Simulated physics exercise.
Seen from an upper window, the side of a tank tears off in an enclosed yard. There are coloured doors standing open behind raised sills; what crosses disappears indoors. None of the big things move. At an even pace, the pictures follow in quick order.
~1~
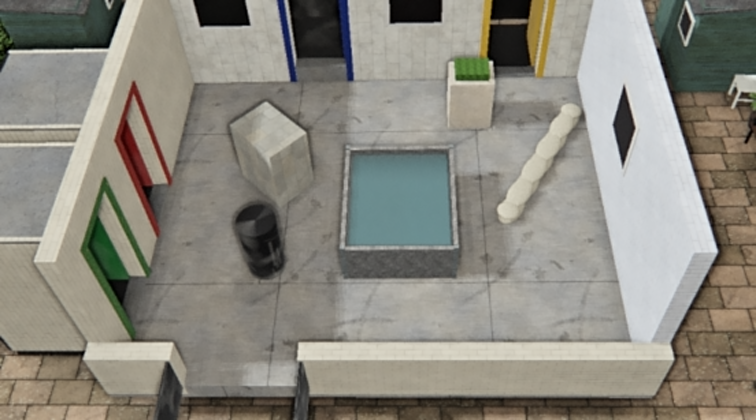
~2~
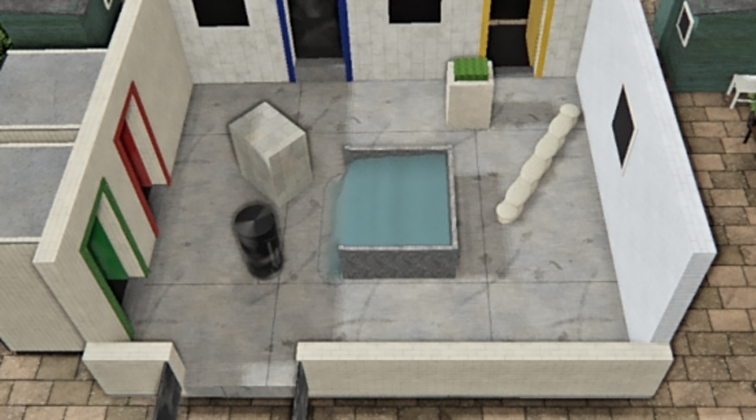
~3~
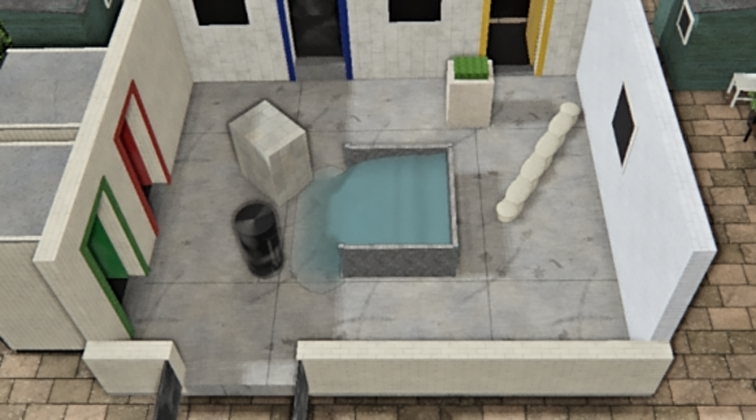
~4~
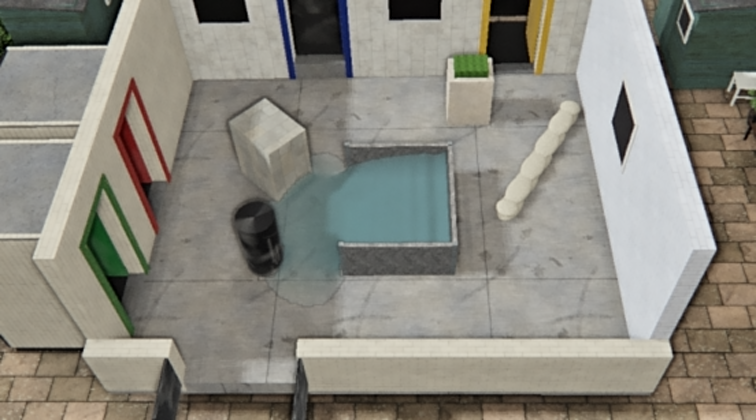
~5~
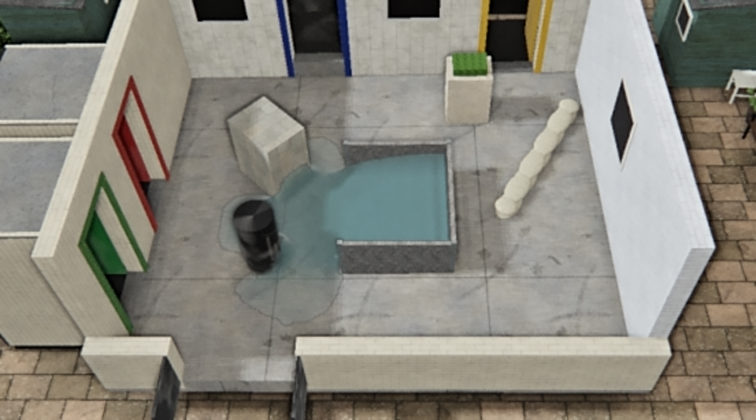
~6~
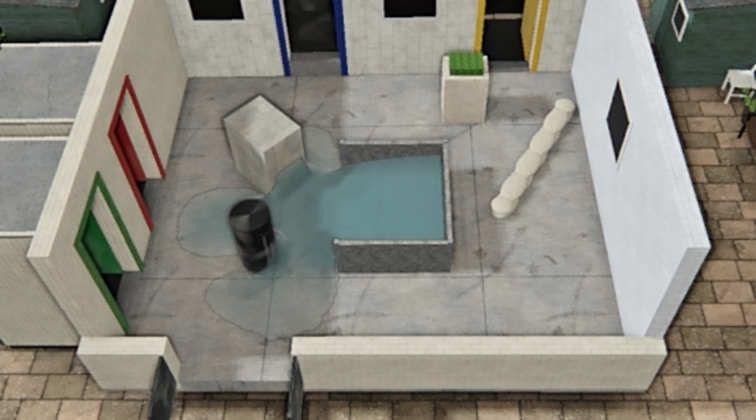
Water poured out through the left side of an open tank in a walled yard, spread across the grey paving toward a pale block, and then flowed around a black barrel near the coloured doors.
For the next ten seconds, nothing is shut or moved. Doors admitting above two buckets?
Yellow door not above, green door above, red door above, blue door not above.
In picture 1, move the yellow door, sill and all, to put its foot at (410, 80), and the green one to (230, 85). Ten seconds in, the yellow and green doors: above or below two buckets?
I'd say yellow falls short, while green overflows.
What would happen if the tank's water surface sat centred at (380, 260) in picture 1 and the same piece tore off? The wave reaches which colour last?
The one in yellow.
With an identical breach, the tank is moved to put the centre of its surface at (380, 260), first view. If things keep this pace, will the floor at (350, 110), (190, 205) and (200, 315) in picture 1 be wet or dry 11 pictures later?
Log: No flood; flood; flood.
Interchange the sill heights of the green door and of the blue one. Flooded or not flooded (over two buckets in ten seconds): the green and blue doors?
I'd say the green door stays safe and the blue door is swamped.
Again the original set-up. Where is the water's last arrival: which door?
It's the one in yellow.
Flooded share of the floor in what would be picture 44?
That's roughly 60 per cent.
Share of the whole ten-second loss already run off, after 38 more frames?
Around 85 percent.
A moment on, water covers 30 % of the floor; the yellow door not reached, the green door wet at the sill, nothing in, the red door over two buckets in, the blue door not reached.
Next, water covers 45 % of the floor; the yellow door not reached, the green door under two buckets in, the red door far over two buckets in, the blue door wet at the sill, nothing in.
Then, water covers 50 % of the floor; the yellow door not reached, the green door over two buckets in, the red door far over two buckets in, the blue door wet at the sill, nothing in.
Later, water covers 60 % of the floor; the yellow door wet at the sill, nothing in, the green door over two buckets in, the red door far over two buckets in, the blue door wet at the sill, nothing in.
In the end, water covers 80 % of the floor; the yellow door wet at the sill, nothing in, the green door over two buckets in, the red door far over two buckets in, the blue door wet at the sill, nothing in.
